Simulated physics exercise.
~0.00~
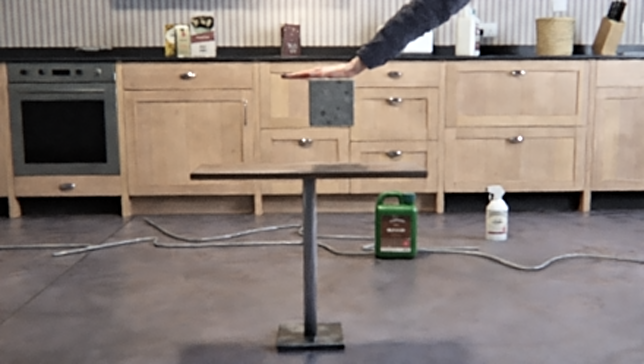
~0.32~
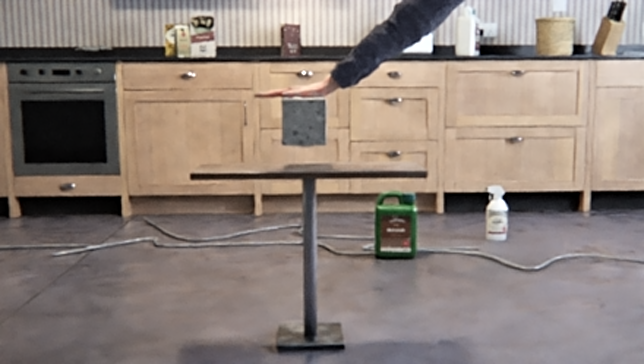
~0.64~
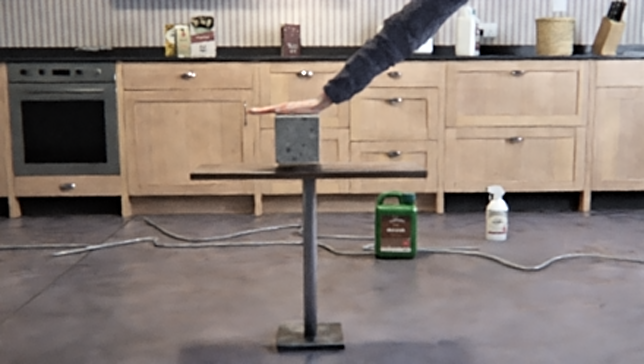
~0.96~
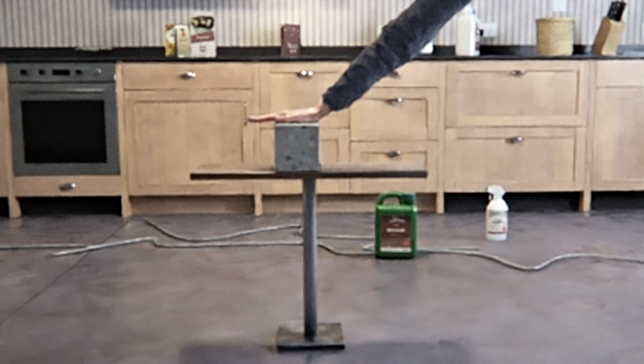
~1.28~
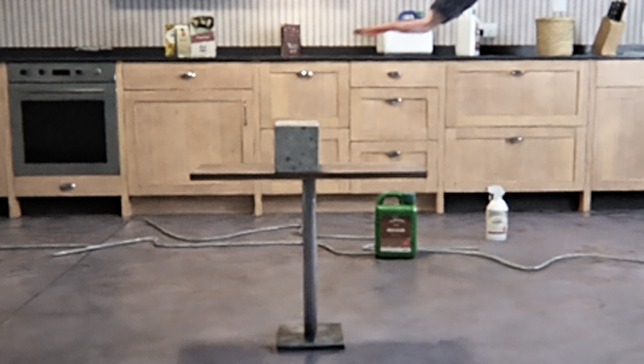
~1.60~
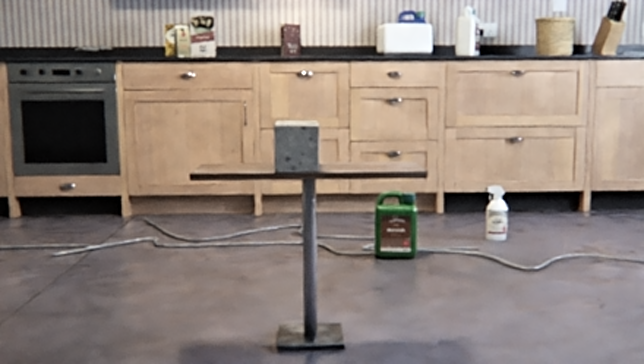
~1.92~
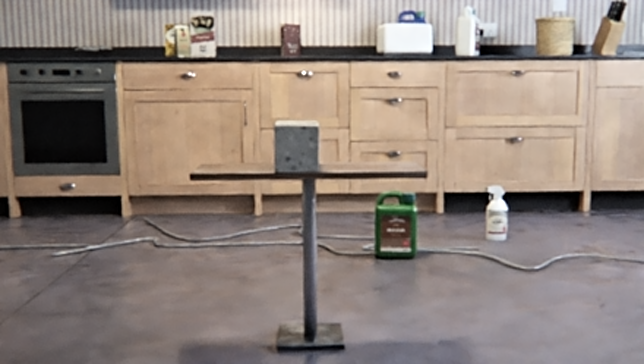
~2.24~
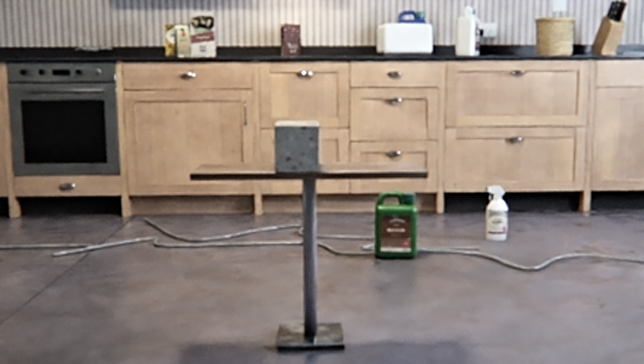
A grey, square-sided block hangs beneath a dark-sleeved hand, just above a narrow-footed stand with a thin flat top, in a kitchen with wooden cabinets. The arm carries the block a little to the left and lowers it toward the stand. The block comes down onto the top, near the middle, with the hand still resting over it. Then the hand lets go and draws back up to the right, leaving the view. Left alone, the block stays where it was set, and the stand remains upright and still beside the green container on the floor.
